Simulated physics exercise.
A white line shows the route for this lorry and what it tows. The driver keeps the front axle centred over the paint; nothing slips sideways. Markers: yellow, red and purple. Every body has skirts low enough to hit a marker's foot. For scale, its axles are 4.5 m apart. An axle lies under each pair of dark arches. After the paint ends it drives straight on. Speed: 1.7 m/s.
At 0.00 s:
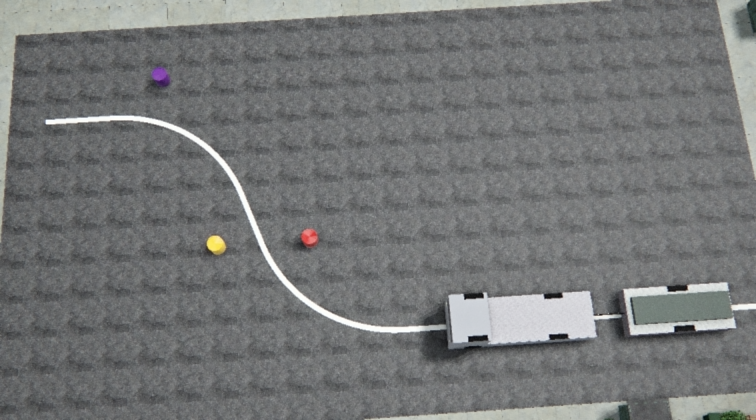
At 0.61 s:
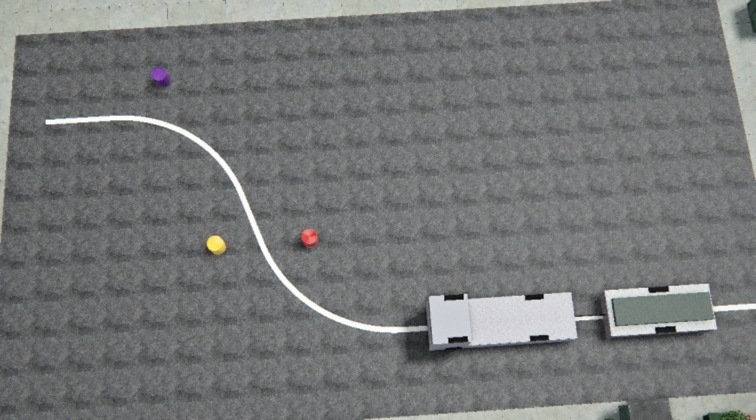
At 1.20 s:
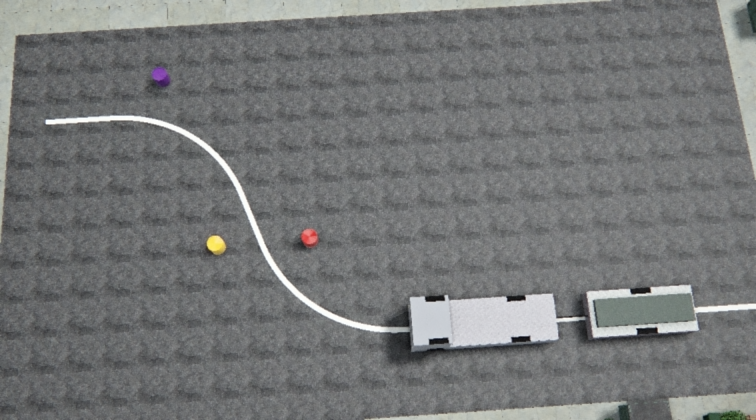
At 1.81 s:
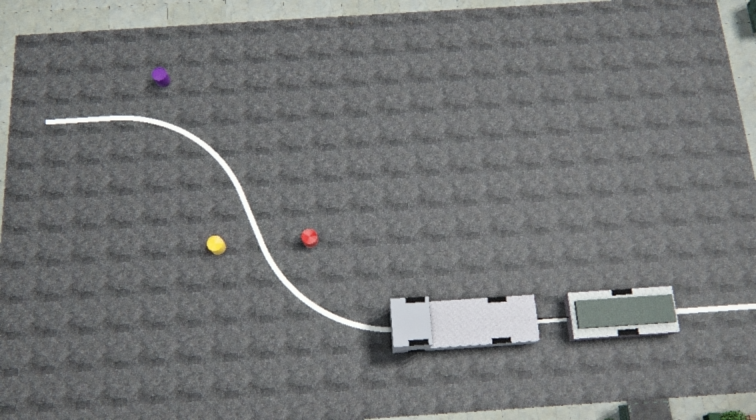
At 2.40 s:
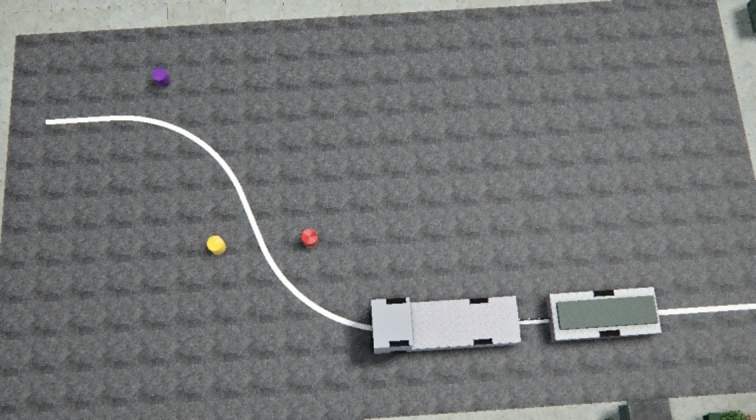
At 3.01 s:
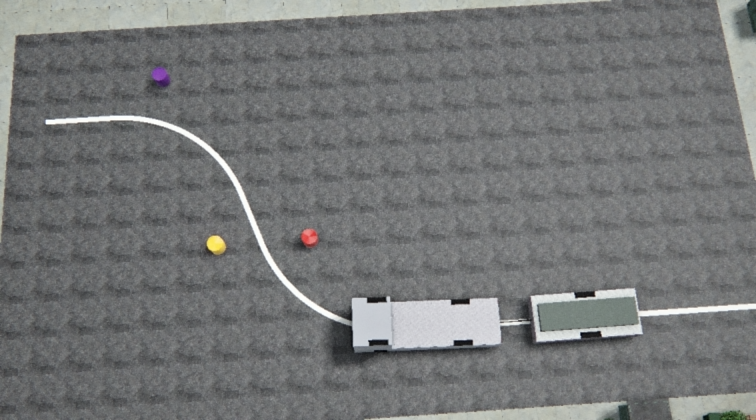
On a dark mat, a pale lorry towing one trailer moves left along a white line.
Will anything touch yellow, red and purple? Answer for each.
The yellow one stays untouched; the red one takes a hit; the purple one stays untouched.
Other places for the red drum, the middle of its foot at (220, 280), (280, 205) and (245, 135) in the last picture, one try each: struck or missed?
First missed, second hit, third clear.
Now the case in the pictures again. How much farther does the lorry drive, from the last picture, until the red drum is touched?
About 9.5 m.
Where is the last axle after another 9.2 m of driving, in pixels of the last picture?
Around (431, 319).
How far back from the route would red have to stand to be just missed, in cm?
Red 100.
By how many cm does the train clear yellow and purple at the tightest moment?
To spare: Yellow 20, purple 60.
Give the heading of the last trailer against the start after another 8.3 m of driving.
Some 10°.
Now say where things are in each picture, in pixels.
In the first picture, nose (451, 323); last axle (681, 308); still straight; yellow (217, 246), red (310, 239), purple (162, 78); 1 trailer.
In the second picture, nose (432, 324); last axle (662, 309); still straight.
In the third picture, nose (413, 326); last axle (644, 311); still straight.
In the fourth picture, nose (394, 327); last axle (625, 312); still straight.
In the fifth picture, nose (376, 328); last axle (607, 313); still straight.
In the sixth picture, nose (356, 327); last axle (588, 315); turned 2°; yellow (217, 246), red (310, 239), purple (162, 78).
After 8.3 s, the last axle is at (436, 319) of the last picture, 30 cm off the line; yellow has been passed with 25 cm to spare.
After 8.6 s, the last axle is at (426, 318) of the last picture, 40 cm off the line; the lorry has hit red.
After 14.2 s, the last axle is at (295, 239) of the last picture, 175 cm off the line; purple has been passed with 60 cm to spare.
After 26.7 s, the last axle is out of the picture, 40 cm off the line; 1 of 3 struck in all.
